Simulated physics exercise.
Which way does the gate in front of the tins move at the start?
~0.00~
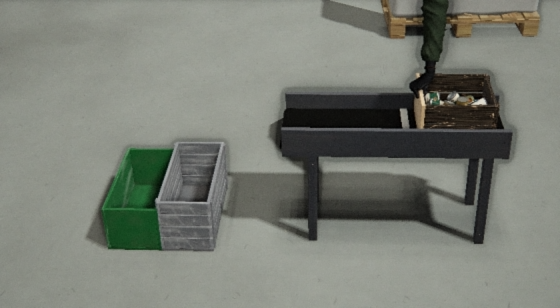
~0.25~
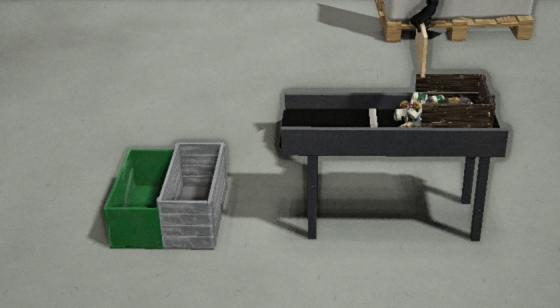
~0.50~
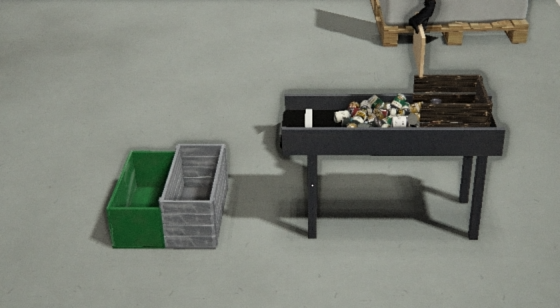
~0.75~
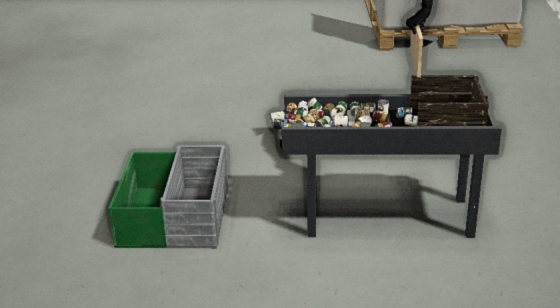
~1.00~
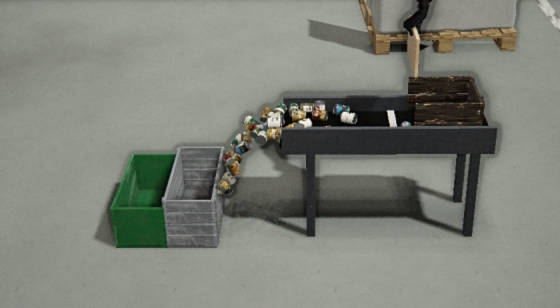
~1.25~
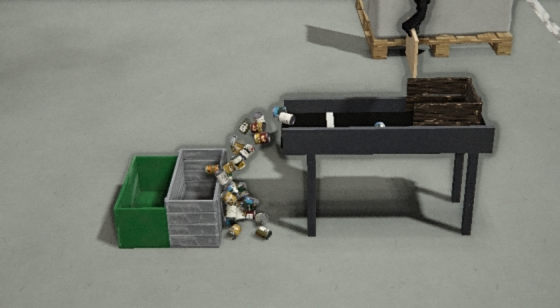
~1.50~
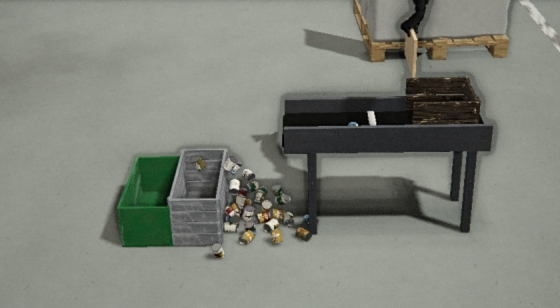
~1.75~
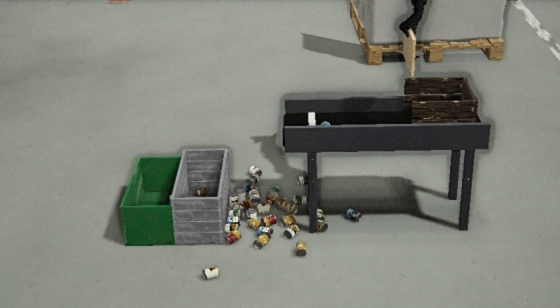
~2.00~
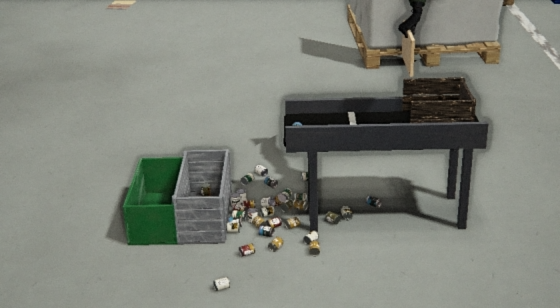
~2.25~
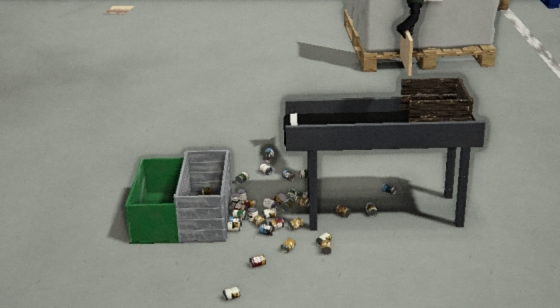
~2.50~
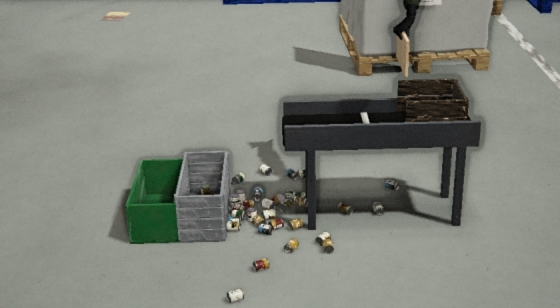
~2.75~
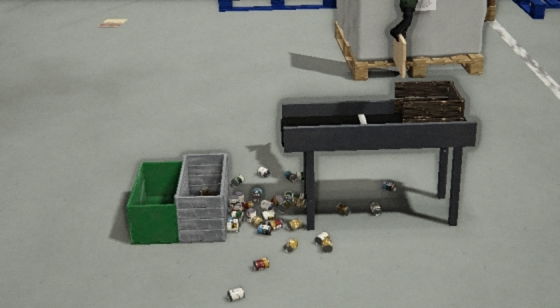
The gate moves up, clearing the way for the tins to ride out along the belt.
